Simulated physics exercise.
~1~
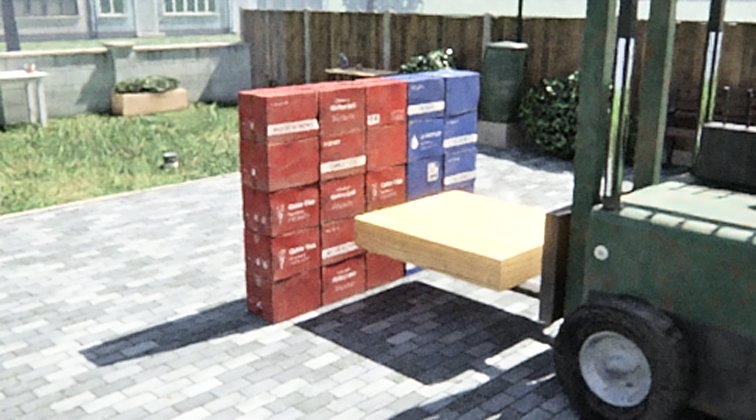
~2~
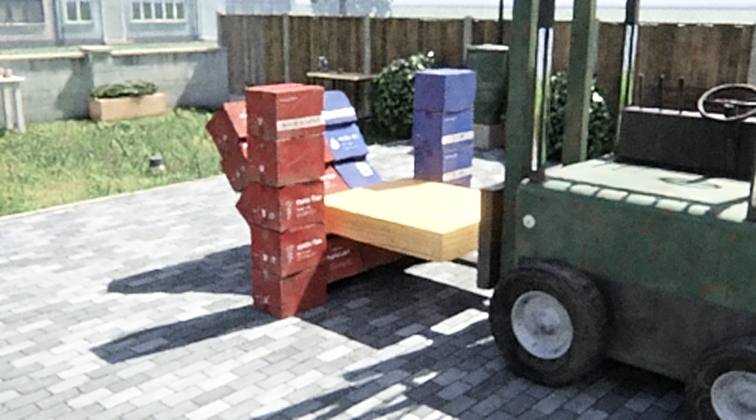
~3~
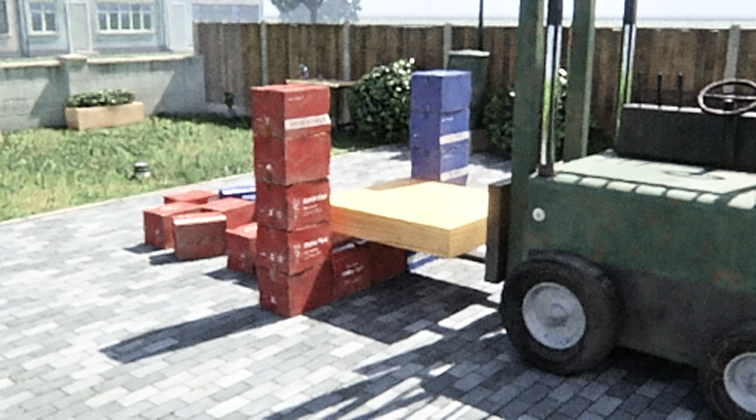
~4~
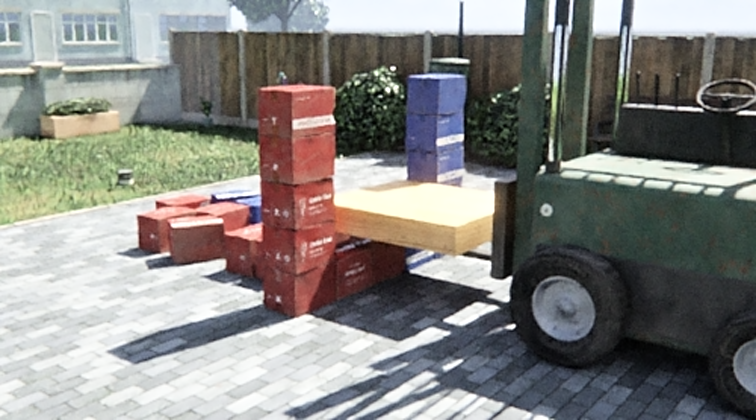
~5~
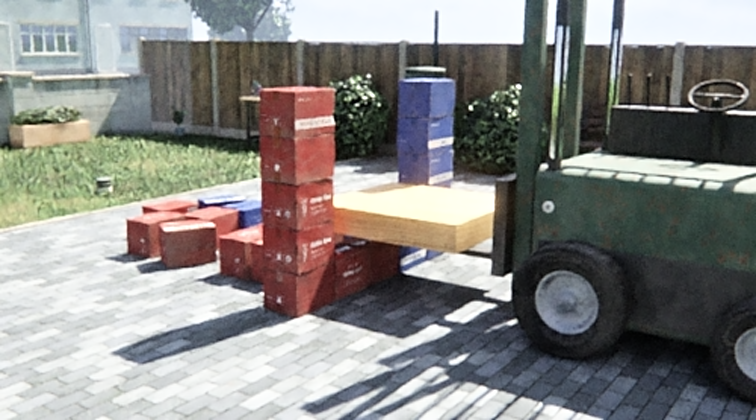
A green forklift pushed a pale crate into a wall of stacked red and blue boxes, knocking the middle ones backward to the ground, then stopped with a red column still upright at one end and a blue column standing at the other.
